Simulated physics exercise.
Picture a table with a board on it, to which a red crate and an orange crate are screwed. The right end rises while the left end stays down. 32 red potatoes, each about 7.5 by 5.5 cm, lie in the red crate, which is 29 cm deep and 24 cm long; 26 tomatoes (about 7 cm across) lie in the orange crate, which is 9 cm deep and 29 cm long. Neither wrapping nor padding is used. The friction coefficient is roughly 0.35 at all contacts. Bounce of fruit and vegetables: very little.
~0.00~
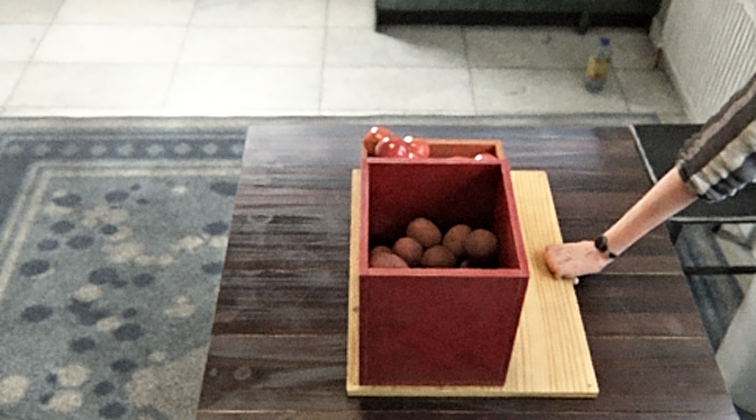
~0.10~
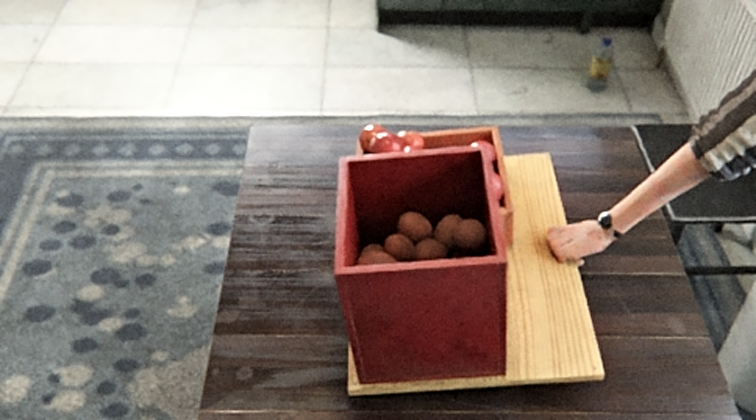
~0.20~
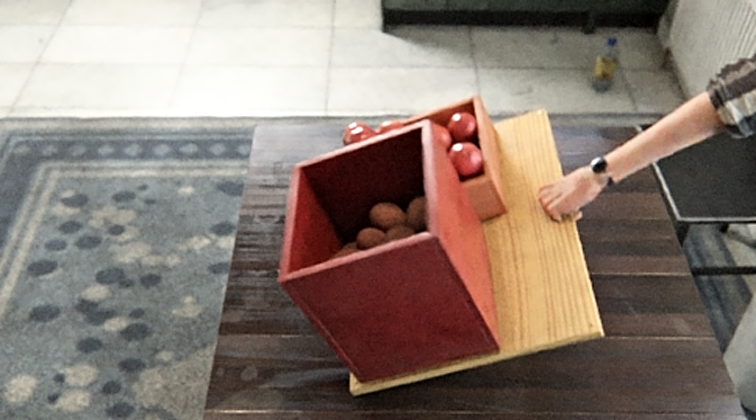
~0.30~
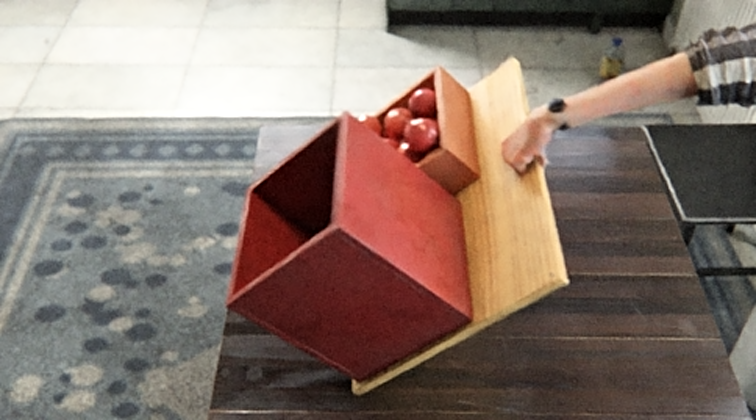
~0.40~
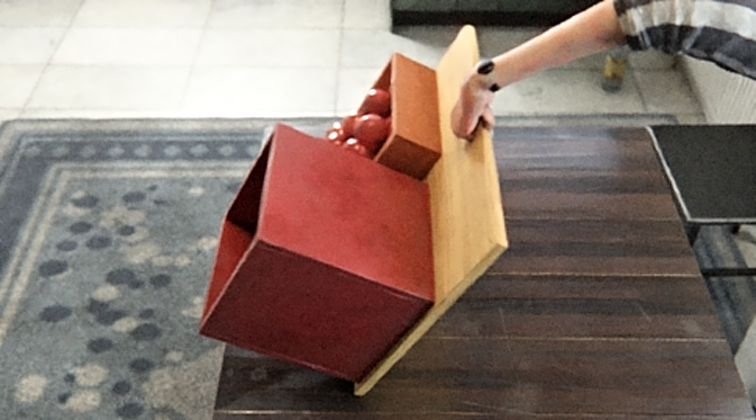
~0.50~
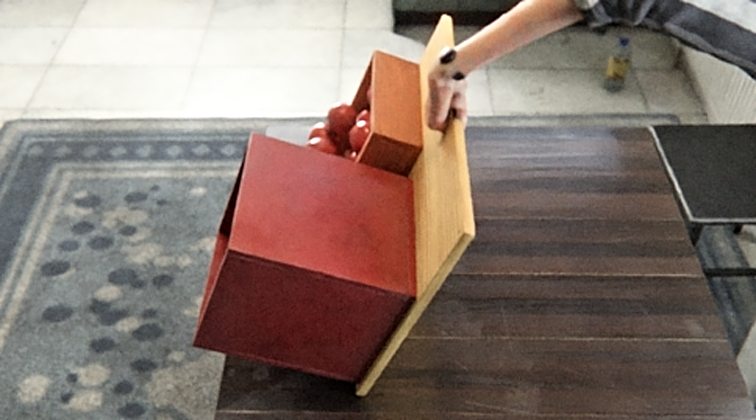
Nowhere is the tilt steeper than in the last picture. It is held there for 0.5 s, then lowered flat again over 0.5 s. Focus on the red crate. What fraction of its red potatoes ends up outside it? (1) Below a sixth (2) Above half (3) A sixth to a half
(1) Below a sixth.
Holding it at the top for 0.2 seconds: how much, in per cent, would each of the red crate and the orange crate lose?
With that change, red crate sheds 0 percent and orange crate sheds 60 percent.
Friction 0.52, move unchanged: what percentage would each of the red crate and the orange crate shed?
In that case the red crate sheds 0 per cent, while the orange crate sheds 60 per cent.
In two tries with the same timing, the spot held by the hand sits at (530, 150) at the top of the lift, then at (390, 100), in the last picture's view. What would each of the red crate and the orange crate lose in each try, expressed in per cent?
Loss per try - red crate 0 / 20 percent, orange crate 30 / 80 percent.
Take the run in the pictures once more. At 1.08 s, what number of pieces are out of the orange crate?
At that moment the orange crate count out stands near 16.
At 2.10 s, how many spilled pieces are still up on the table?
Near 4, give or take.
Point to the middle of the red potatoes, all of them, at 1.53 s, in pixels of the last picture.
The middle is around (443, 292).
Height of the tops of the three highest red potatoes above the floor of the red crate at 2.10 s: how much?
It comes to close to 18 centimetres.
After 0.76 s, tilt 69°; 0 of 32 out of the red crate and 15 of 26 out of the orange crate.
After 1.08 s, tilt 64°; 0 of 32 out of the red crate and 16 of 26 out of the orange crate.
After 1.53 s, tilt 0°; 0 of 32 out of the red crate and 16 of 26 out of the orange crate.
Outcome (at 2.10 s), 0 of 32 out of the red crate and 16 of 26 out of the orange crate. Asked share, 0 of 32, 0 per cent.
